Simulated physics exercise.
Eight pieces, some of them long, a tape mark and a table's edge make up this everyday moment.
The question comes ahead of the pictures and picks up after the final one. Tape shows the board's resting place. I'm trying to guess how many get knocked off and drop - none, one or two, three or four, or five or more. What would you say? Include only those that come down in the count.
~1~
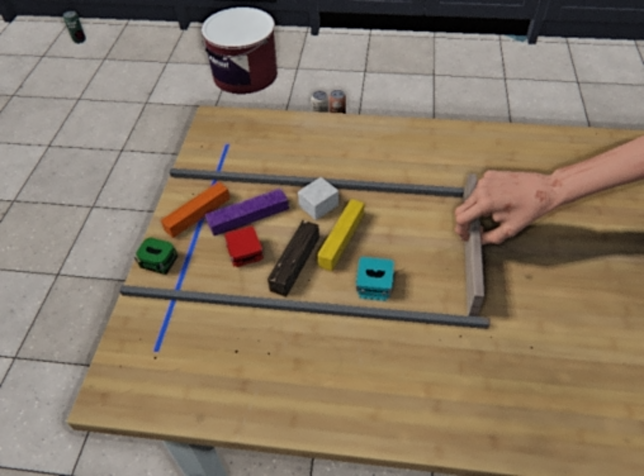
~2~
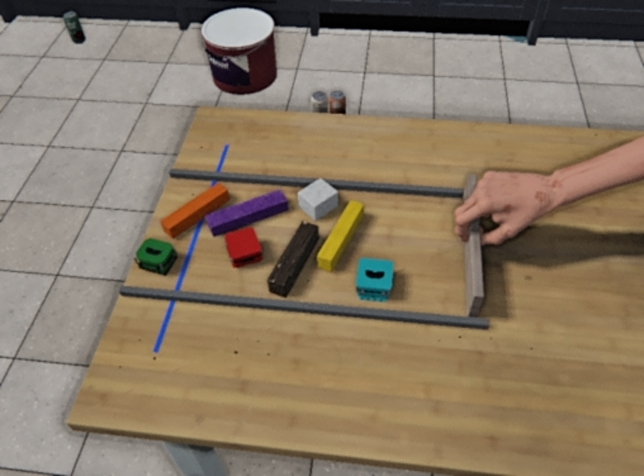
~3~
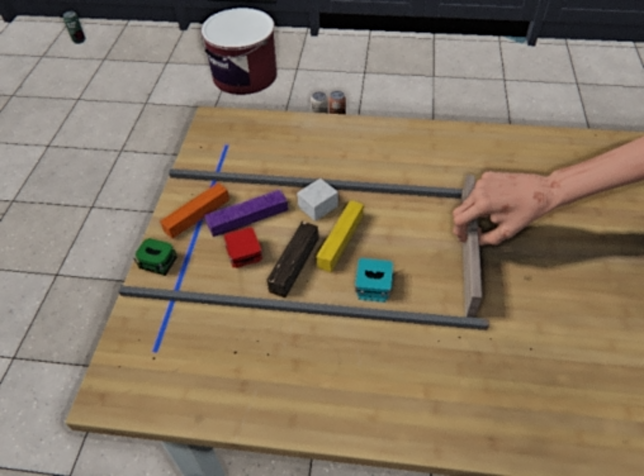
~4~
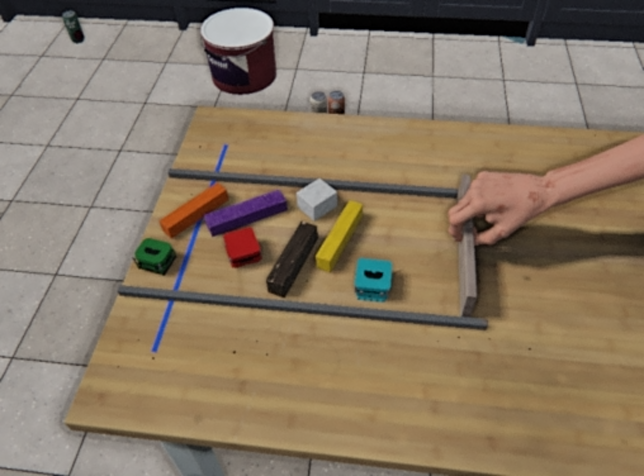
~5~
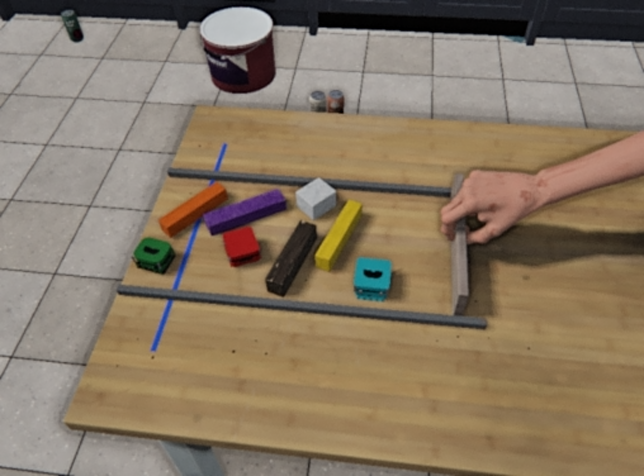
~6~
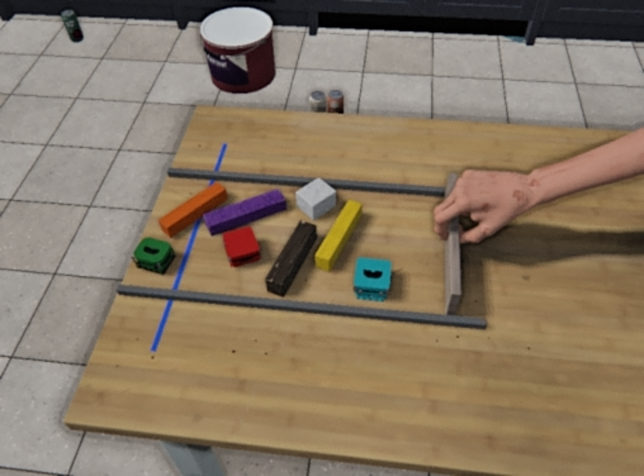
I would say three or four.
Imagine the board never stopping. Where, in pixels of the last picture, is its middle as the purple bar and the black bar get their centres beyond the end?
The purple bar puts it at (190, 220), the black bar at (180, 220).
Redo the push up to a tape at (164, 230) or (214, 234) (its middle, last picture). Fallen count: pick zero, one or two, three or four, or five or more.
First tape: At least five; second tape: Either one or two.
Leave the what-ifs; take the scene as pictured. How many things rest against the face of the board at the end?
The answer is 3.
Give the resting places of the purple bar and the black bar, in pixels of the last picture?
Approximately (156, 205) for one, approximately (145, 246) for the other.
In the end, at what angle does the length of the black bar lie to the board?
About 25° out of line.
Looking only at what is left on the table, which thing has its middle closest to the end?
The purple bar is it.
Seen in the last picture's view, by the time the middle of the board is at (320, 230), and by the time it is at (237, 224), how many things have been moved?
The count reaches 5 first and 8 second.
Soon after, none off yet; green case at rest near (154, 256); orange bar at rest near (194, 209); purple bar at rest near (246, 212).
After that, none off yet; green case at rest near (154, 256); orange bar at rest near (194, 209); purple bar displaced a little near (232, 212).
And then, none off yet; green case displaced about its own width near (125, 259); orange bar displaced a little near (173, 198); purple bar displaced about its own width near (183, 209).
In the end, the number that fall off is three or four; gone, red case, orange bar and green case.
